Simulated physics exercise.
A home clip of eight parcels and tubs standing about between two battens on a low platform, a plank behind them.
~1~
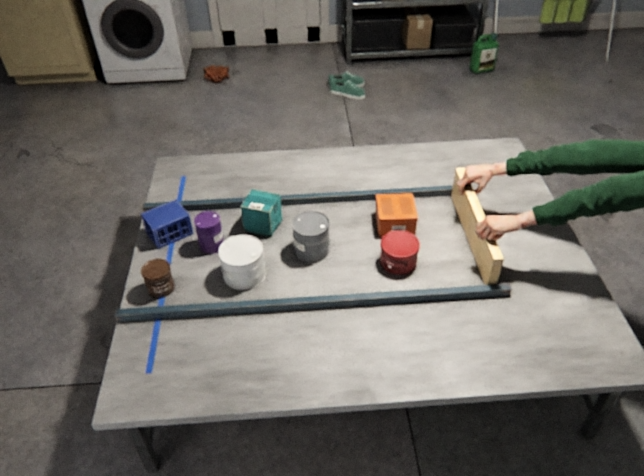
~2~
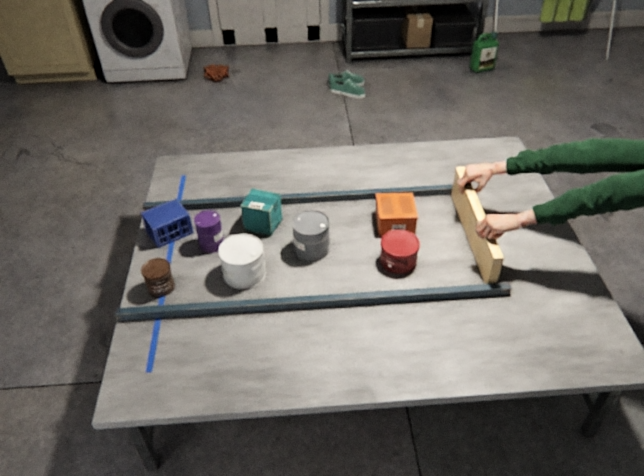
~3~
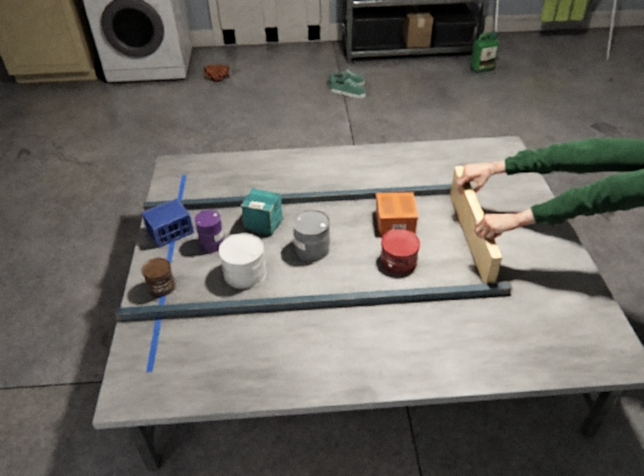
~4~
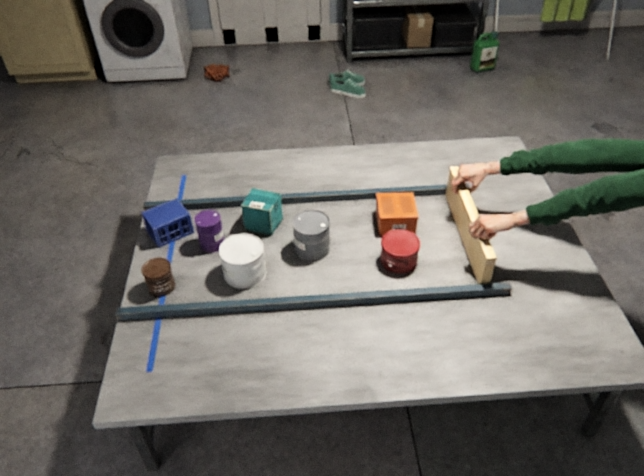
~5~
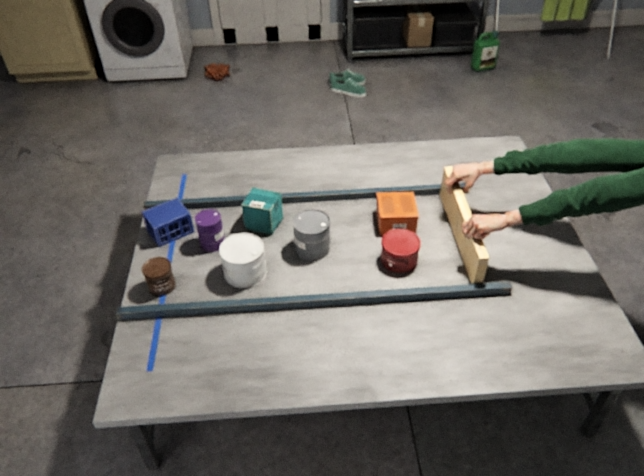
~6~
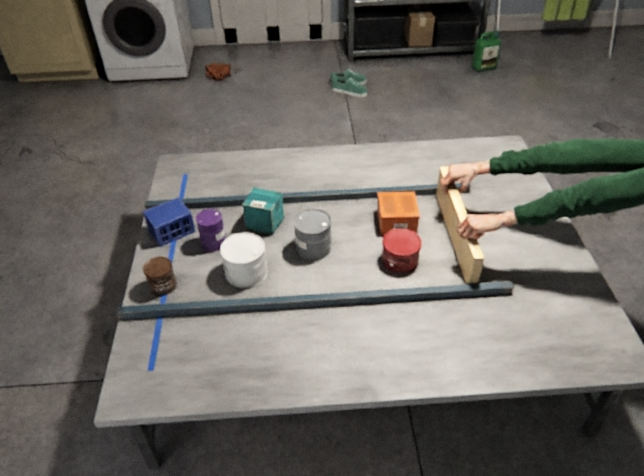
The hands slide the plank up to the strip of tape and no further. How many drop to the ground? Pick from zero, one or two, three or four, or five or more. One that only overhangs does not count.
As it turns out, the number that fall off is five or more.
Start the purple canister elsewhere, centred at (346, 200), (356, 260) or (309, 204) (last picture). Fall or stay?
In turn it does not fall; stays on; goes over.
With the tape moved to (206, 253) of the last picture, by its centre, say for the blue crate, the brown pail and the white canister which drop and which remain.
The blue crate falls; the brown pail comes down; the white canister is kept.
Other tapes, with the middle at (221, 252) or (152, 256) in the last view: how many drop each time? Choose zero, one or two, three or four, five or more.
For each place: Just one or two; 5 or more.
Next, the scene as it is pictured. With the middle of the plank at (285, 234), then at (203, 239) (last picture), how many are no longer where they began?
First 6, then 8.
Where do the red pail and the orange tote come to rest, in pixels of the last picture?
Near (147, 266) and (156, 219).
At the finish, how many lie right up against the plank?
2 of them.
Soon after, none off yet; blue crate at rest near (169, 222); brown pail at rest near (161, 276); purple canister at rest near (212, 230).
After that, none off yet; blue crate displaced about its own width near (132, 221); brown pail displaced about its own width near (129, 283); purple canister displaced well along near (148, 236).
In the end, the number that fall off is five or more; gone, grey canister, turquoise parcel, white canister, purple canister, brown pail and blue crate.
